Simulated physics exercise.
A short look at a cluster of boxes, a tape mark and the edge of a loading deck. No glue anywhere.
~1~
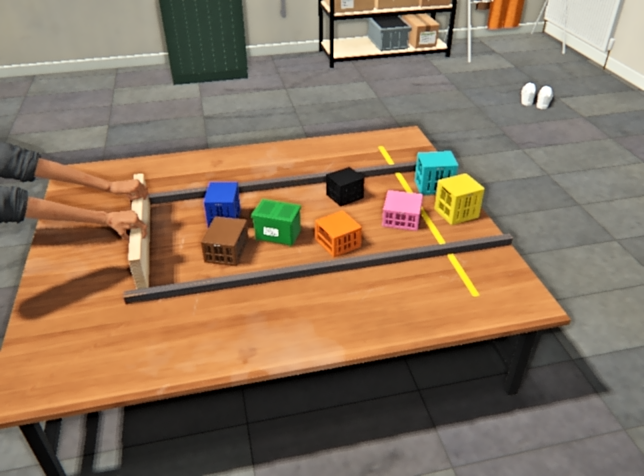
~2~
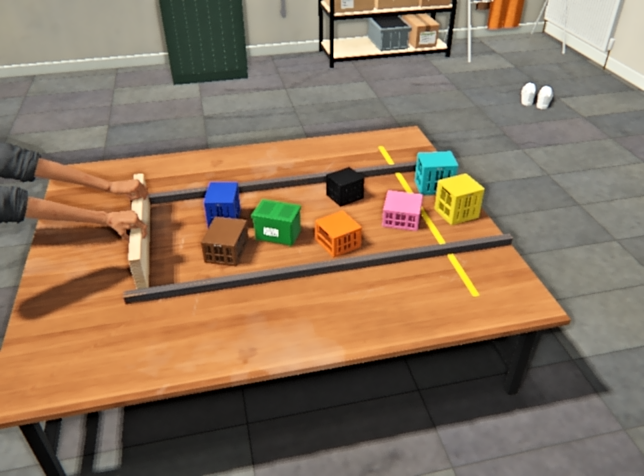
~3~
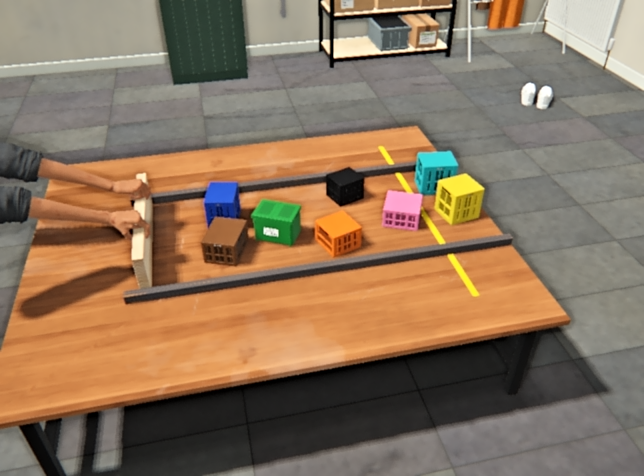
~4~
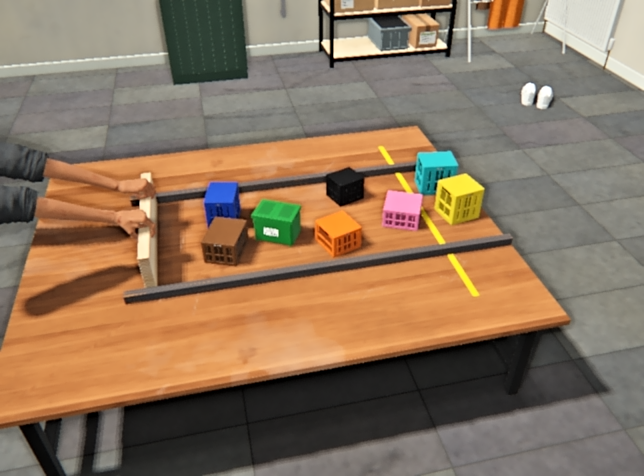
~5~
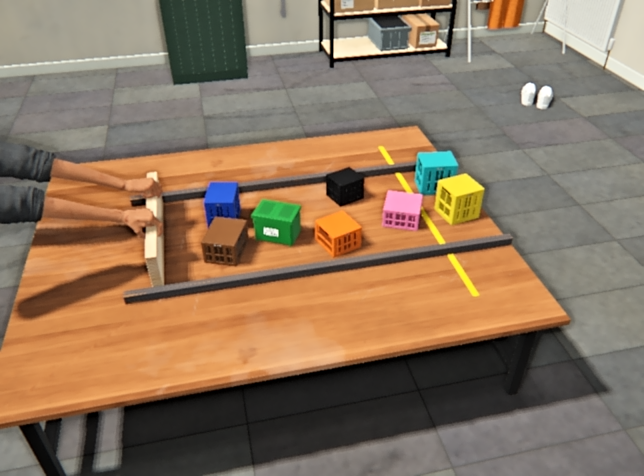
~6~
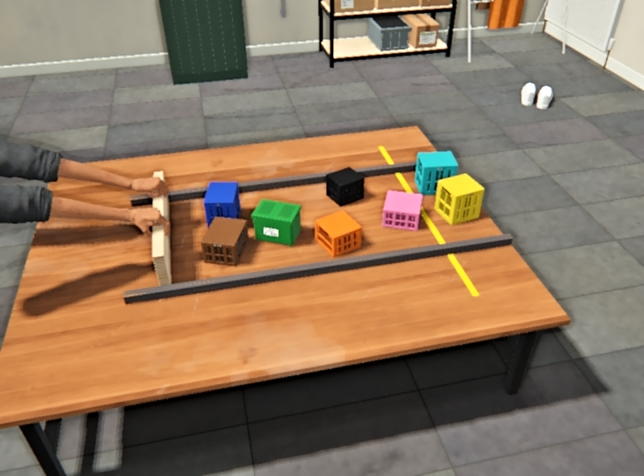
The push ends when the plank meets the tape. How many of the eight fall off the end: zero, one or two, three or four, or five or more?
As it turns out, the number that fall off is three or four.
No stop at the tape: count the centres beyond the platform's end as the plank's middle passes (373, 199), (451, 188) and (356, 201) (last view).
It would be 1, 6 and 0.
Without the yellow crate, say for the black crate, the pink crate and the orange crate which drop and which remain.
The black crate survives, the pink crate falls, the orange crate does not fall.
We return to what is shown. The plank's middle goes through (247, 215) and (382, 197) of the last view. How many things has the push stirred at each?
4 and 8.
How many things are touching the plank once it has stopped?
It touches 2.
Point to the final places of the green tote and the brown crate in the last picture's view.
The green tote at (469, 191), the brown crate at (443, 208).
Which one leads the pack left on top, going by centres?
It is the green tote.
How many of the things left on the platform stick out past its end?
It comes to 2.
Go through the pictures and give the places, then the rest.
Yellow crate (459, 199); turquoise crate (436, 173); pink crate (402, 210); plank (141, 229); tape (420, 208), in the first picture.
Turquoise crate (436, 174); plank (141, 229), in the second picture.
Pink crate (402, 210); orange crate (338, 234), in the third picture.
Yellow crate (459, 199); black crate (345, 187), in the fourth picture.
Turquoise crate (436, 174); green tote (278, 223), in the fifth picture.
Yellow crate (459, 199); turquoise crate (436, 174); pink crate (402, 210); plank (162, 227); tape (420, 208), in the sixth picture.
Soon after, none off yet; yellow crate at rest near (459, 199); turquoise crate at rest near (436, 174); pink crate at rest near (402, 210).
By the end, the number that fall off is three or four; fallen, pink crate, turquoise crate and yellow crate.
